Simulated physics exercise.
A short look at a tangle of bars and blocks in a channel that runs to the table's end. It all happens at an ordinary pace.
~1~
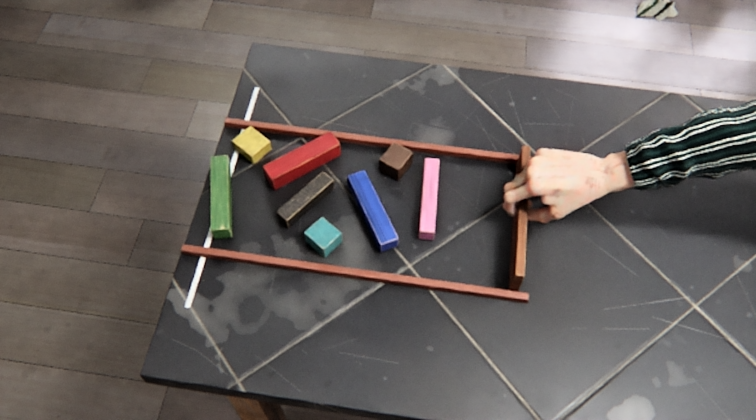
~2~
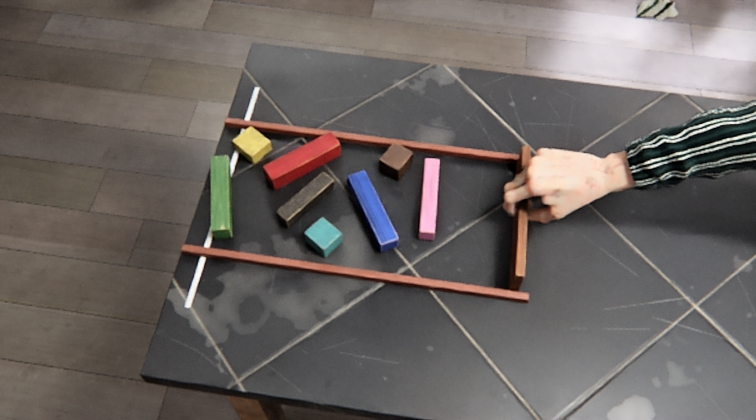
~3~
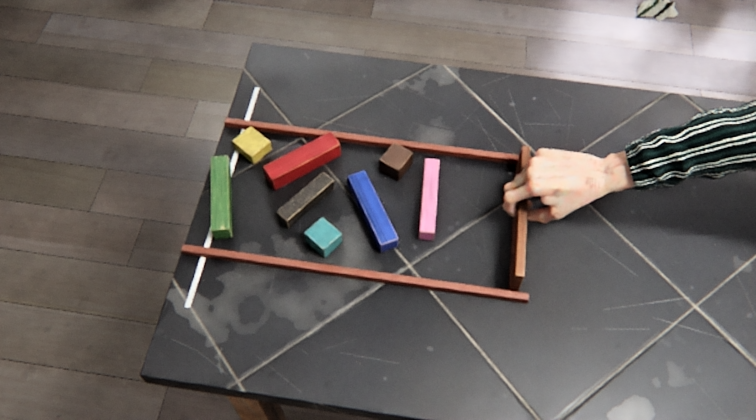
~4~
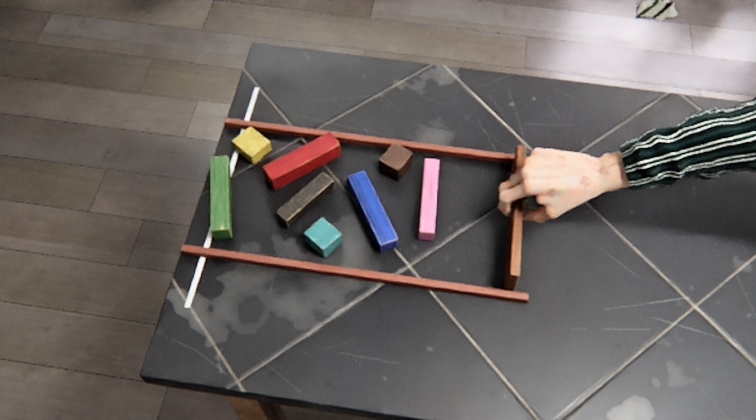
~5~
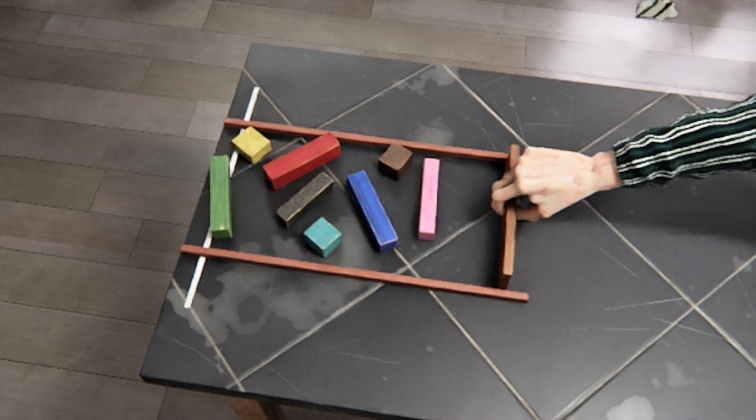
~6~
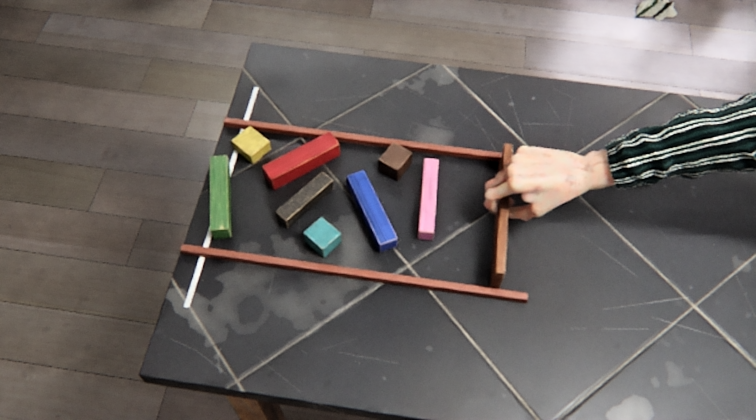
A wooden board, held by a hand in a dark striped sleeve, stayed nearly still at first, then slid slightly left between two rails, while the colored bars and blocks lay still.
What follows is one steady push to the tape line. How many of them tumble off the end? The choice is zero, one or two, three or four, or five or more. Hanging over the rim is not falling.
The number that fall off is five or more.
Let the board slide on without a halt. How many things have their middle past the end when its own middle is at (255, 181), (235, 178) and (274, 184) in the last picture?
Past the end: 3, 5 and 2.
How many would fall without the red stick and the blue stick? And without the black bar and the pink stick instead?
The counts: 3 and 4.
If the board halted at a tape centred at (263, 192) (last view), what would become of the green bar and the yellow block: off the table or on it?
The green bar drops off, the yellow block is lost.
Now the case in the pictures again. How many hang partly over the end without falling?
Overhanging: 0.
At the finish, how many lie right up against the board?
It touches 1.
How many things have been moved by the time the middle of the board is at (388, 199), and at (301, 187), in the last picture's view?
The counts are 3 and 8.
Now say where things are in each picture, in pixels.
The first frame shows green bar (221, 196); yellow block (252, 145); red stick (303, 160); board (520, 216); tape (226, 187).
The second frame shows yellow block (252, 145); brown block (396, 162).
The third frame shows red stick (303, 161); board (520, 217).
The fourth frame shows green bar (221, 196); black bar (306, 200).
The fifth frame shows yellow block (252, 145); turquoise block (323, 238).
The sixth frame shows green bar (220, 196); yellow block (251, 145); red stick (302, 161); board (502, 214); tape (225, 186).
Soon after, none off yet; green bar at rest near (220, 196); yellow block at rest near (251, 145); red stick at rest near (302, 161).
Then, none off yet; green bar at rest near (220, 196); yellow block at rest near (251, 145); red stick moved a little near (283, 160).
Further on, none off yet; green bar tipped a little near (187, 195); yellow block moved about its own width near (211, 140); red stick moved about its own width near (226, 154).
By the end, the number that fall off is five or more; fallen, brown block, blue stick, turquoise block, black bar, red stick, yellow block and green bar.
